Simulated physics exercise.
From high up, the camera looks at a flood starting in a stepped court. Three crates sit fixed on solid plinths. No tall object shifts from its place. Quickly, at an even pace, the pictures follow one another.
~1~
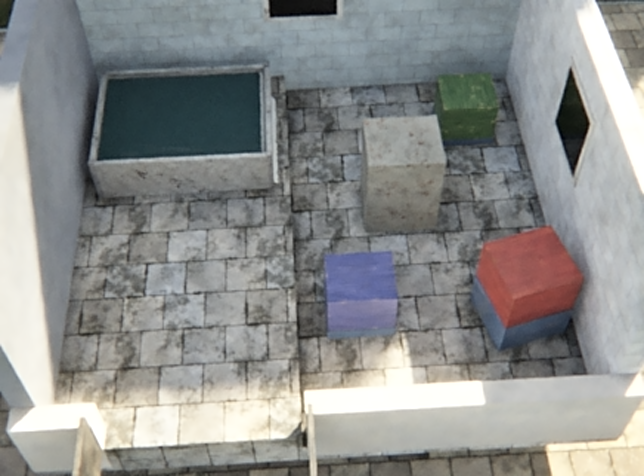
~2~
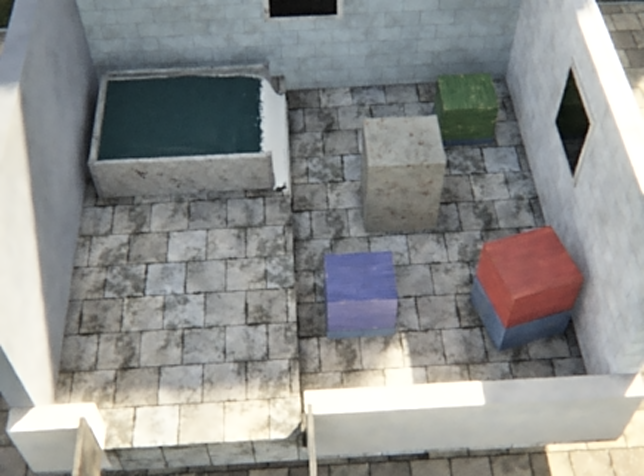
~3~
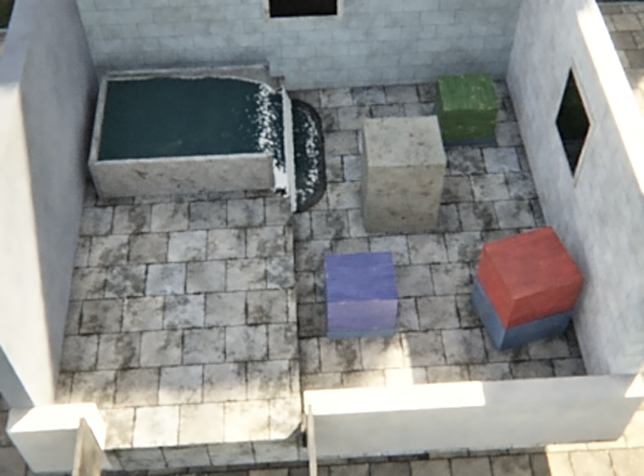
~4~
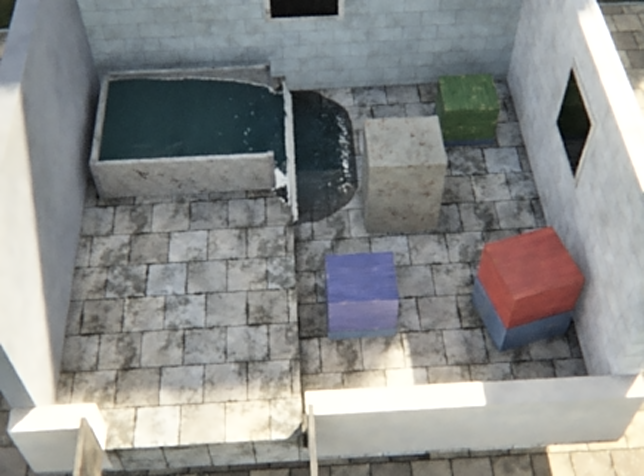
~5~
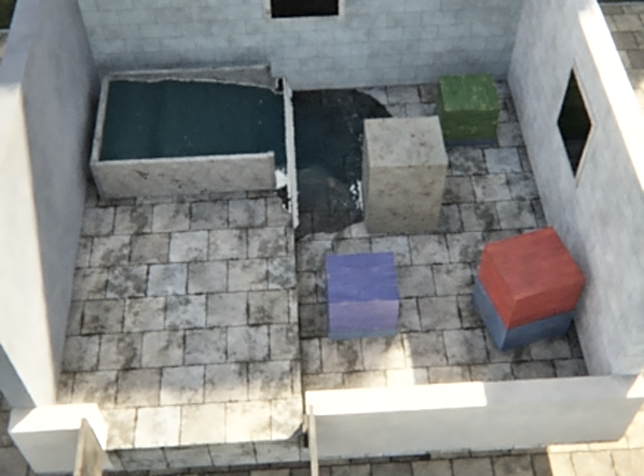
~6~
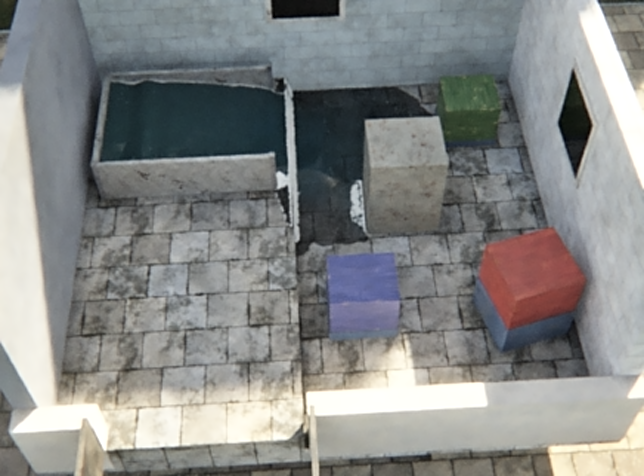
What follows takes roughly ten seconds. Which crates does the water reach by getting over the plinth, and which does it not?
As I see it, the green crate is not protected by its plinth; the blue crate is not protected by its plinth; the red crate is protected by its plinth.
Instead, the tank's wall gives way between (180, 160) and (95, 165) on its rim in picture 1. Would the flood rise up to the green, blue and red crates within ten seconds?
Then the green crate is untouched, the blue crate is untouched and the red crate is untouched.
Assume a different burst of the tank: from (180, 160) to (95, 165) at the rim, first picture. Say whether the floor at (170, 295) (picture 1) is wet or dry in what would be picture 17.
Submerged.
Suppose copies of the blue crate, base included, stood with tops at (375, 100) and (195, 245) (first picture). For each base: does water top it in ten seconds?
For the first position it is reached; for the second it is missed.
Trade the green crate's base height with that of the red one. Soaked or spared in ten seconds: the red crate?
The red crate is reached.
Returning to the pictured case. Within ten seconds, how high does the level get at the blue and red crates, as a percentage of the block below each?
Peak levels: Approx. 140 % then 50 %.
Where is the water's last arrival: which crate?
Last of all: The one in red.
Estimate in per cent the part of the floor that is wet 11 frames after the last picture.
About 35 per cent.
A moment on, water covers 25 % of the floor; the green crate water round its plinth, the blue crate water round its plinth, the red crate not reached.
Next, water covers 35 % of the floor; the green crate water round its plinth, the blue crate water round its plinth, the red crate water round its plinth.
Then, water covers 50 % of the floor; the green crate water round its plinth, the blue crate water round its plinth, the red crate water round its plinth.
Later, water covers 60 % of the floor; the green crate water round its plinth, the blue crate water round its plinth, the red crate water round its plinth.
In the end, water covers 60 % of the floor; the green crate was topped, the blue crate was topped, the red crate stayed above the water.
